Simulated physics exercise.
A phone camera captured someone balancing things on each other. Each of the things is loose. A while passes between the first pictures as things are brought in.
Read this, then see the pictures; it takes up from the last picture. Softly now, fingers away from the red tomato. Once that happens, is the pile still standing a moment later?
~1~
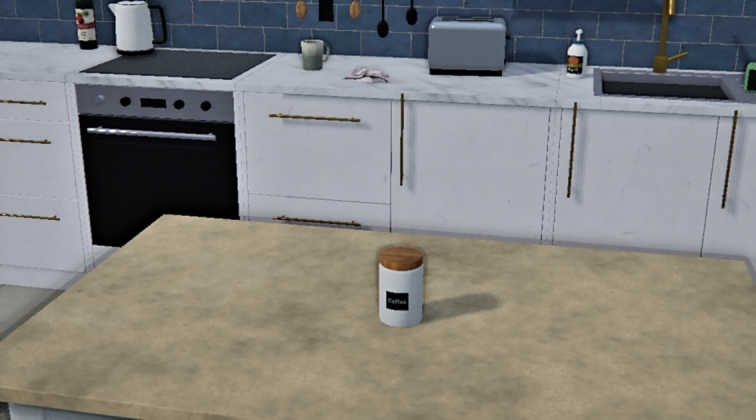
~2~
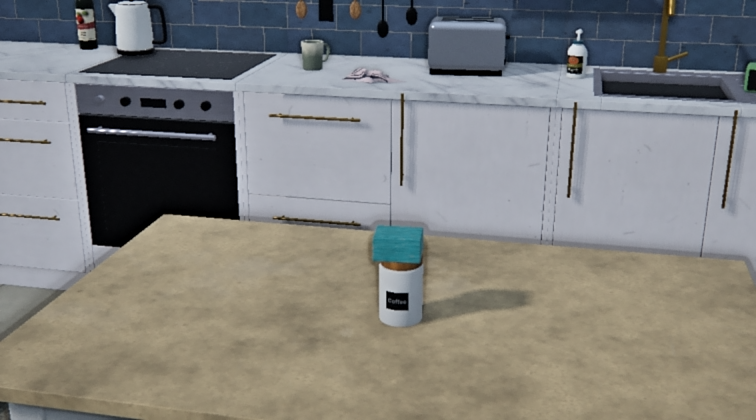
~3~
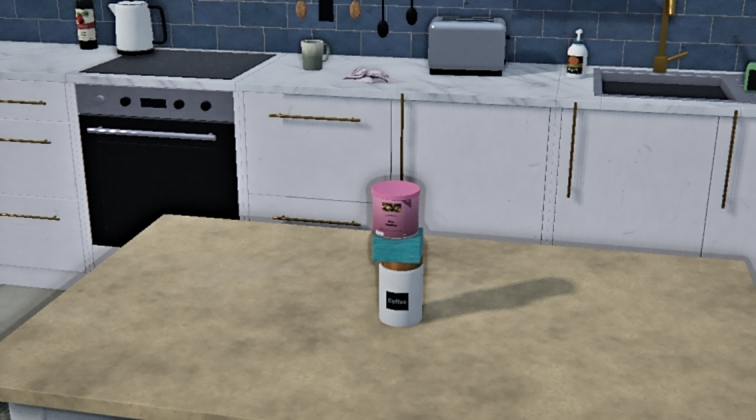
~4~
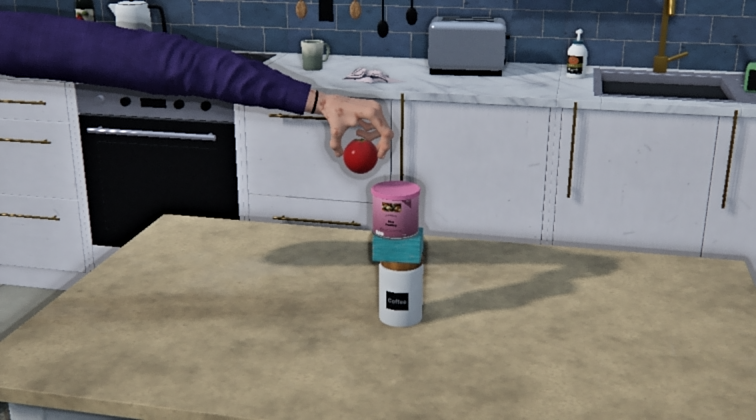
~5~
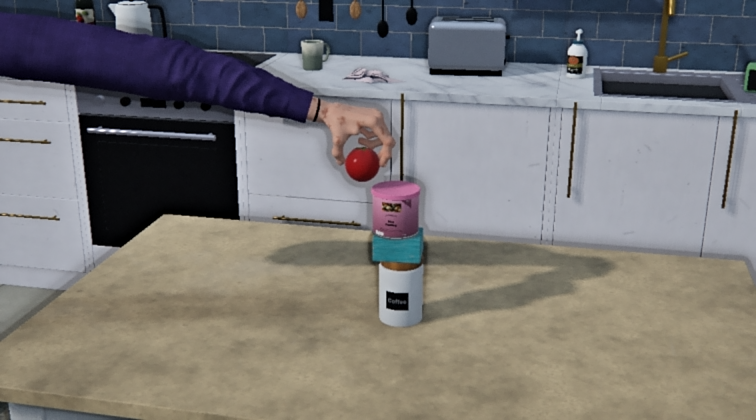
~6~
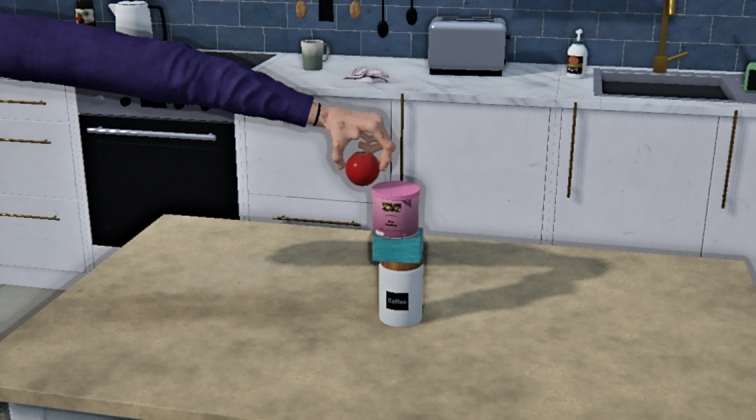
No, it has fallen.
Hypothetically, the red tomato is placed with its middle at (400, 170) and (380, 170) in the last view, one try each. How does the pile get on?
Result of try one: The pile remains stable; result of try two: The pile remains stable.
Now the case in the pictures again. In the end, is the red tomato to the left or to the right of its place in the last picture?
To the left.
Then, 0.30 s on from there, red tomato now fallen.
Then, 0.40 s on from there, things are still on the move.
Then, 1.50 s on from there, nothing new.
In the end, fallen, red tomato; the other 3 unmoved. At the end, from the last picture's camera, red tomato near (319, 296). The pile comes apart.
